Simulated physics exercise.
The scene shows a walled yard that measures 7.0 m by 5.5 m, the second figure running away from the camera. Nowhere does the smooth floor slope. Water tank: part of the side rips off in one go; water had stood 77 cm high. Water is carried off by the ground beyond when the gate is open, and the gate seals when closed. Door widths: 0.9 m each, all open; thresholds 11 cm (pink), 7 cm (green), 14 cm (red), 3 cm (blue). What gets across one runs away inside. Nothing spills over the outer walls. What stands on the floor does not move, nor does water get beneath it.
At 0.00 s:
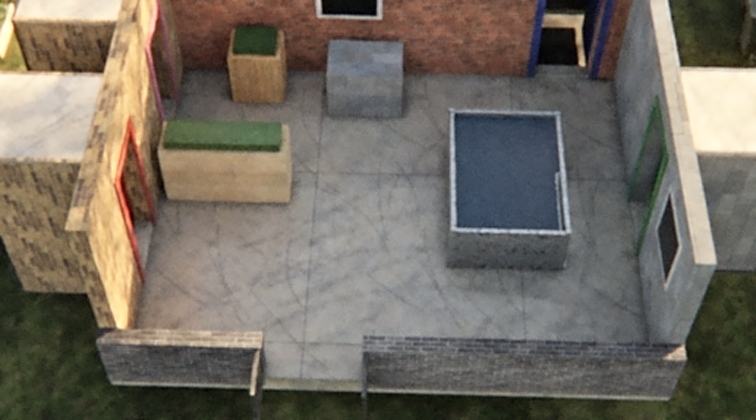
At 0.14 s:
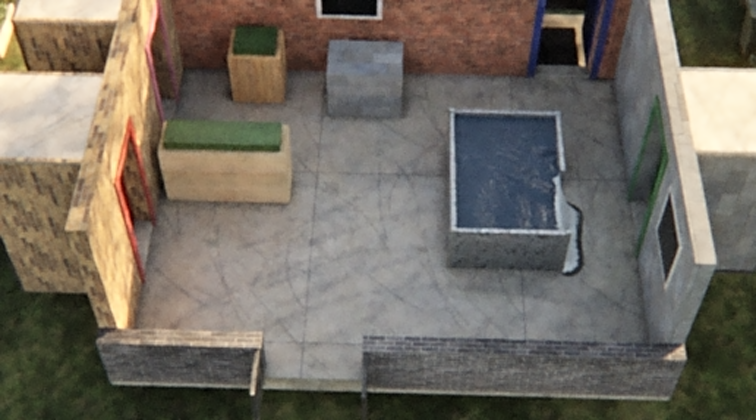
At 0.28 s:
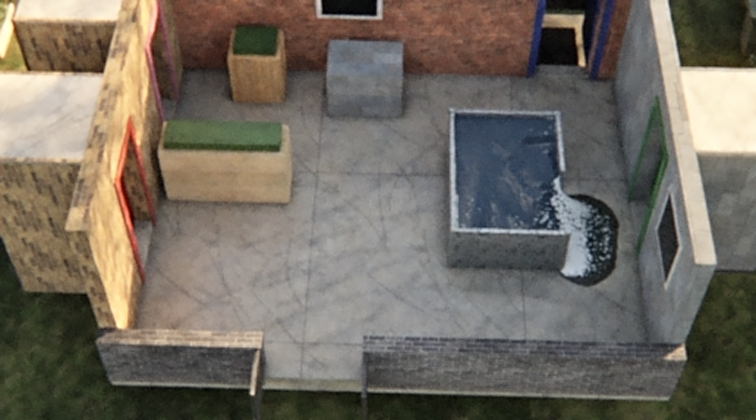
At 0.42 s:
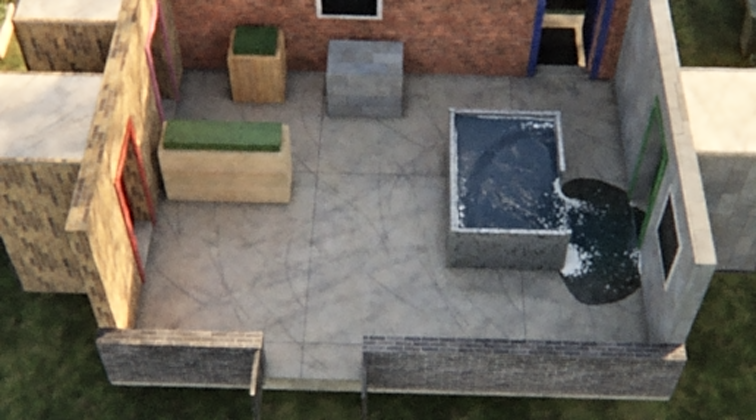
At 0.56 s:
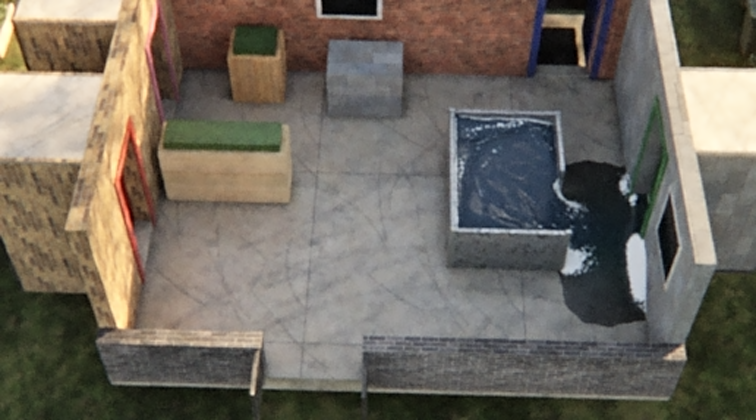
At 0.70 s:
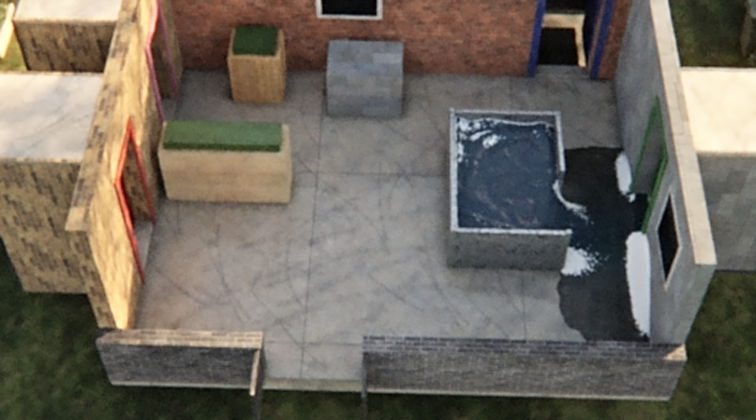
A walled yard with a smooth grey concrete floor and a brick back wall is seen from high above in front, with grass outside. A green-topped planter and a wooden box stand left, a grey block sits at the back, and a water tank stands right, between red-framed and green-framed side doorways. The tank's right side breaks open and dark, foaming water pours out, reaching the right wall and spreading along it both ways, while the camera stays still.
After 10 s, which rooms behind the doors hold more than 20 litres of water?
Pink door: Falls short; green door: Tops the amount; red door: Falls short; blue door: Tops the amount.
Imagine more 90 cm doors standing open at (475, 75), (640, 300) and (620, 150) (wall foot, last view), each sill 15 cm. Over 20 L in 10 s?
Door 1: Lower; door 2: Higher; door 3: Lower.
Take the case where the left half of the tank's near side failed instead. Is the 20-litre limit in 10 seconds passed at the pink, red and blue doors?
Then it goes pink fine, red fine, blue too high.
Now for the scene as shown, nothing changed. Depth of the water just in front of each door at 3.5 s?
Readings (cm): Pink = 0; green = 22; red = 0; blue = 9.
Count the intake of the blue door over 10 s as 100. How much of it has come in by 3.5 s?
About 25 per cent.
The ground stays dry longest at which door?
Lab note: Last arrival at the pink door.
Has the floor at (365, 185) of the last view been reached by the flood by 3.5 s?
By then the spot is spared.
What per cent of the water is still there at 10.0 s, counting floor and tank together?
Some 62 out of every hundred parts.
After 1.4 s water covers 15 % of the floor and is deepest (55 cm) near (643, 371); pink door not reached, green door 32 cm at the sill, 271 L in, red door not reached, blue door not reached.
After 2.2 s water covers 25 % of the floor and is deepest (40 cm) near (641, 360); pink door not reached, green door 31 cm at the sill, 474 L in, red door not reached, blue door 7 cm at the sill, 4 L in.
After 3.5 s water covers 50 % of the floor and is deepest (24 cm) near (643, 371); pink door not reached, green door 22 cm at the sill, 663 L in, red door not reached, blue door 9 cm at the sill, 20 L in.
After 6.0 s water covers 75 % of the floor and is deepest (15 cm) near (629, 371); pink door 2 cm at the sill, 0 L in, green door 14 cm at the sill, 798 L in, red door 12 cm at the sill, 0 L in, blue door 8 cm at the sill, 58 L in.
After 10.0 s water covers 95 % of the floor and is deepest (8 cm) near (129, 357); pink door 1 cm at the sill, 0 L in, green door 8 cm at the sill, 833 L in, red door 8 cm at the sill, 0 L in, blue door 5 cm at the sill, 88 L in.
